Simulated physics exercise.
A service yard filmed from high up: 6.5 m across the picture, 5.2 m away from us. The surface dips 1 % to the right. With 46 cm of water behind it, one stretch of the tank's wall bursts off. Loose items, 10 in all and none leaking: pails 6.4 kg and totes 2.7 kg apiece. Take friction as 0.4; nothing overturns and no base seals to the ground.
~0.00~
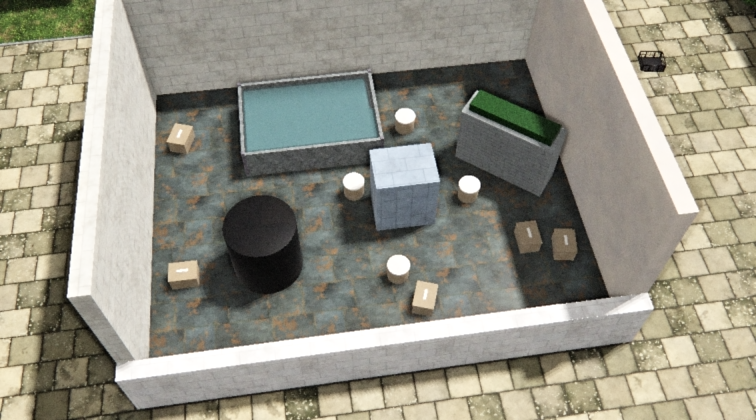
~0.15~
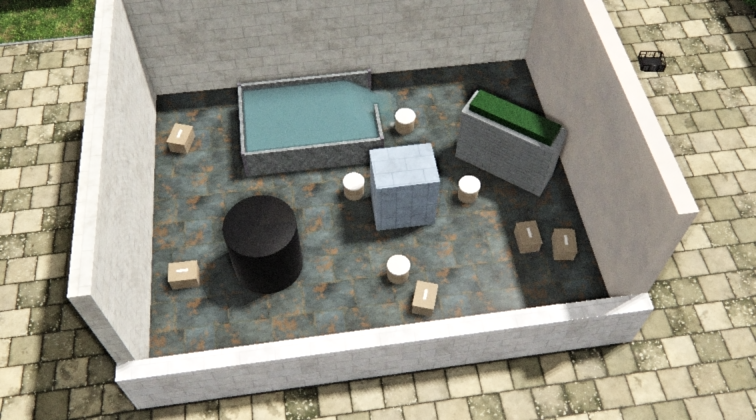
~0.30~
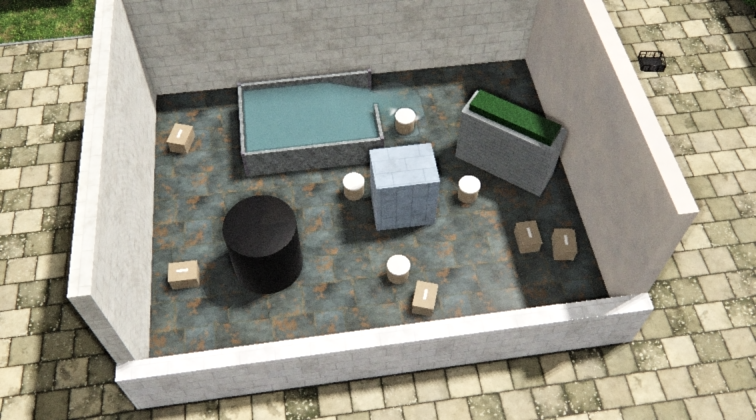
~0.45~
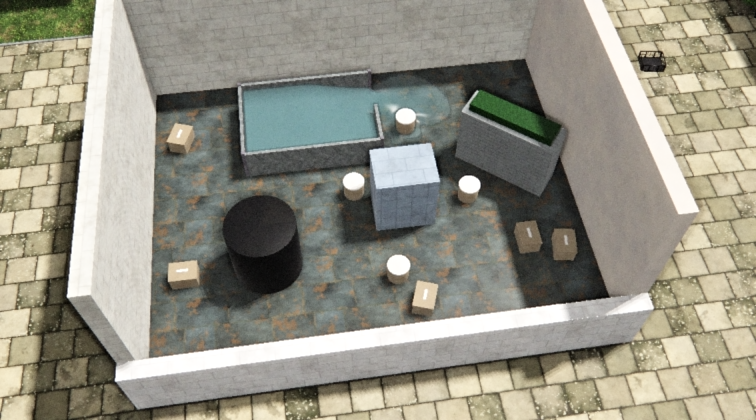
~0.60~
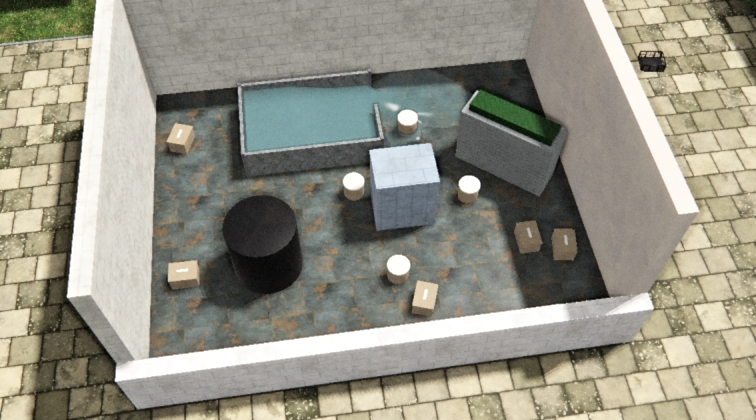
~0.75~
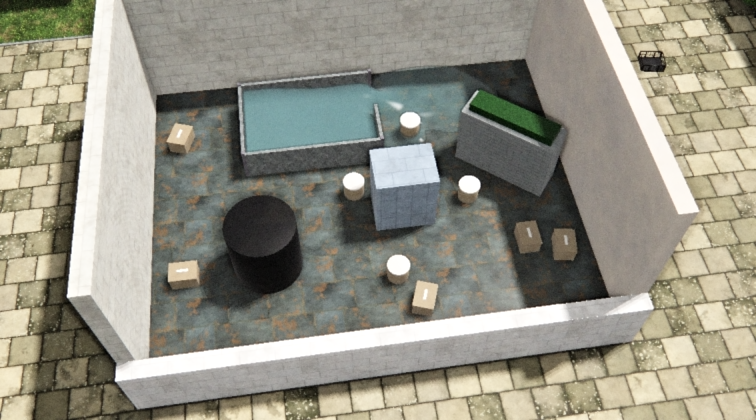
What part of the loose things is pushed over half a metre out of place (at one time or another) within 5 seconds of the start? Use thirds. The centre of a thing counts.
It is less than a third.
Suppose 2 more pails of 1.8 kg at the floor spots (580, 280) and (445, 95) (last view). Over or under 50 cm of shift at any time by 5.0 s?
In that order: Over, past it.
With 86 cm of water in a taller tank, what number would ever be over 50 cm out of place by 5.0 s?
Then 5.
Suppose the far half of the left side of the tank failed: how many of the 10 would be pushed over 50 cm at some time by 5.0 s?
In that case 2 of them.
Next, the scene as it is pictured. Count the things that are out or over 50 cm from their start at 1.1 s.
0 of them.
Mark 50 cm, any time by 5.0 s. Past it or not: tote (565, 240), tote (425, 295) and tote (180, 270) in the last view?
In turn: Over, under, less.
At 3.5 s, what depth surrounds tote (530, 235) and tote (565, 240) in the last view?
About 2 and 3 cm.
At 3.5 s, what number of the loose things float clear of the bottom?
I count 1.
After 1.1 s 0 of 10 are over 50 cm from their spots; 0 afloat.
After 2.2 s 1 of 10 are over 50 cm from their spots; 1 afloat.
After 3.5 s 1 of 10 are over 50 cm from their spots; 1 afloat.
After 5.0 s 2 of 10 are over 50 cm from their spots, and 2 have been at some point; 2 afloat.
